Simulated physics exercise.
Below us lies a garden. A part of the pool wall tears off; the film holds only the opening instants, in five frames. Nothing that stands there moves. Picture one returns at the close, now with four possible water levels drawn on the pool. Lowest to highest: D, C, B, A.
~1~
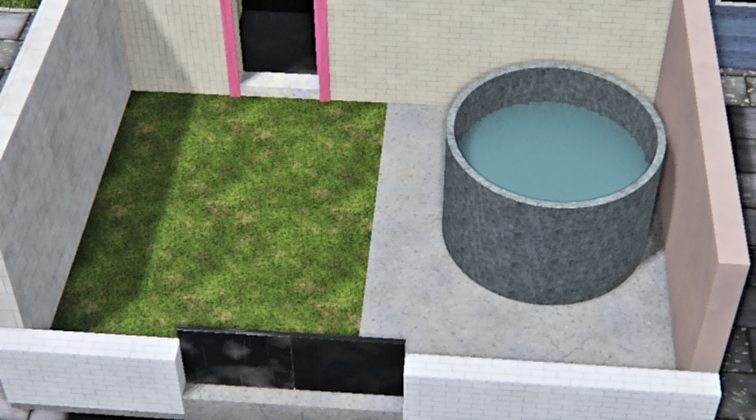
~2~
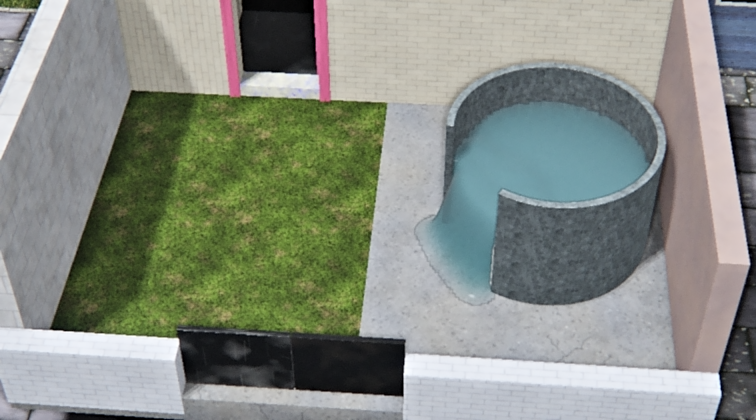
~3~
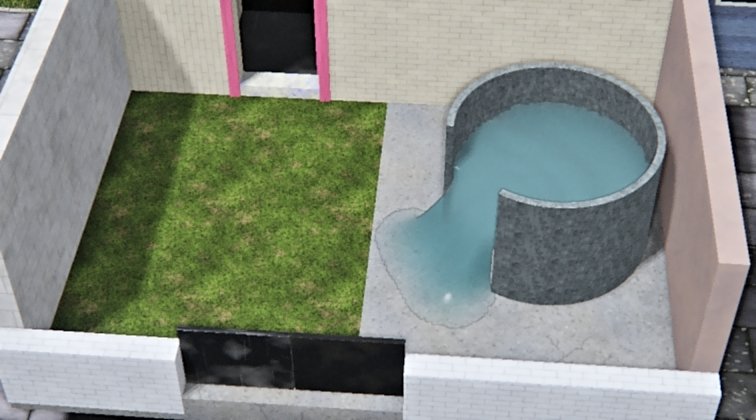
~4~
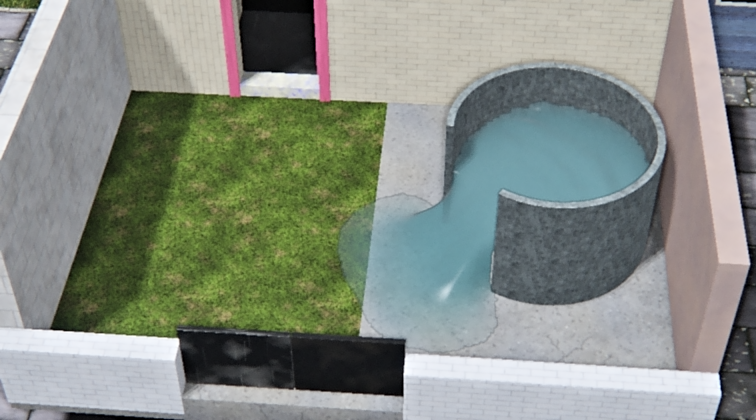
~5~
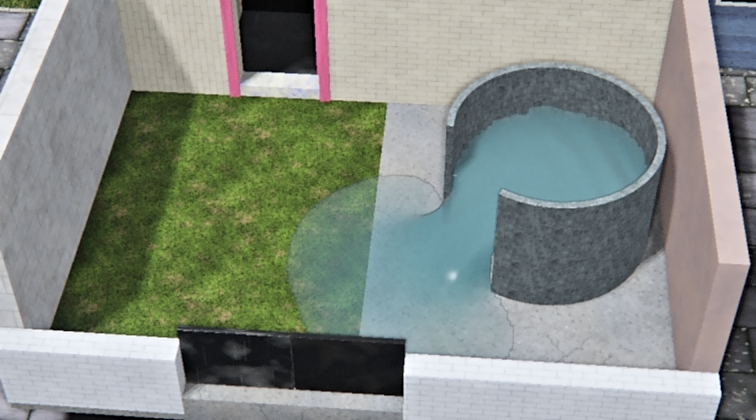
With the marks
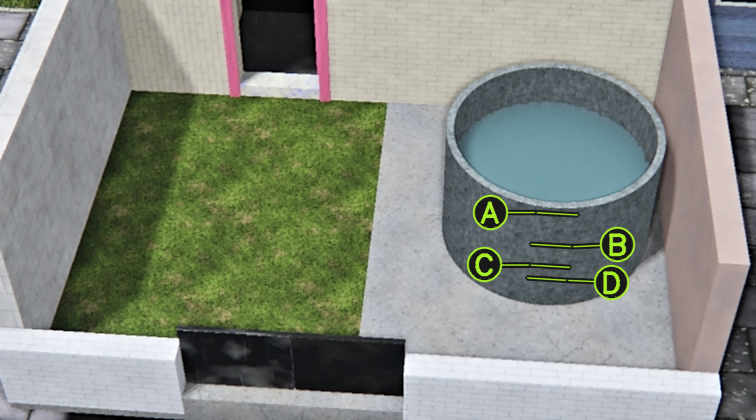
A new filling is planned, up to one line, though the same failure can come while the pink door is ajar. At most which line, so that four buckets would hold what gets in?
Use line B.
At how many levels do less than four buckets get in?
Three of the four.
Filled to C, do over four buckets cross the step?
No, not at all.
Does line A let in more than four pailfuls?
Yes.
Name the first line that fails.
The answer is A.
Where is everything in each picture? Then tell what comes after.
Water in the pool at rest, its middle at (551, 164); foot of the pink doorway at (280, 97); shut gate at (292, 343).
Water covers 1 % of the ground and shows as far out as (436, 219).
Water covers 5 % of the ground and shows as far out as (394, 222).
Water covers 9 % of the ground and shows as far out as (358, 224).
Water covers 18 % of the ground and shows as far out as (299, 260).
On the marked copy, A at (556, 213); B at (552, 245); C at (549, 266); D at (547, 279); from the bottom up D, C, B, A.
If A is chosen, about 11 bucketfuls get in.
If B is chosen, a splash gets over, under a bucket.
If C is chosen, nothing gets over.
If D is chosen, nothing gets over.
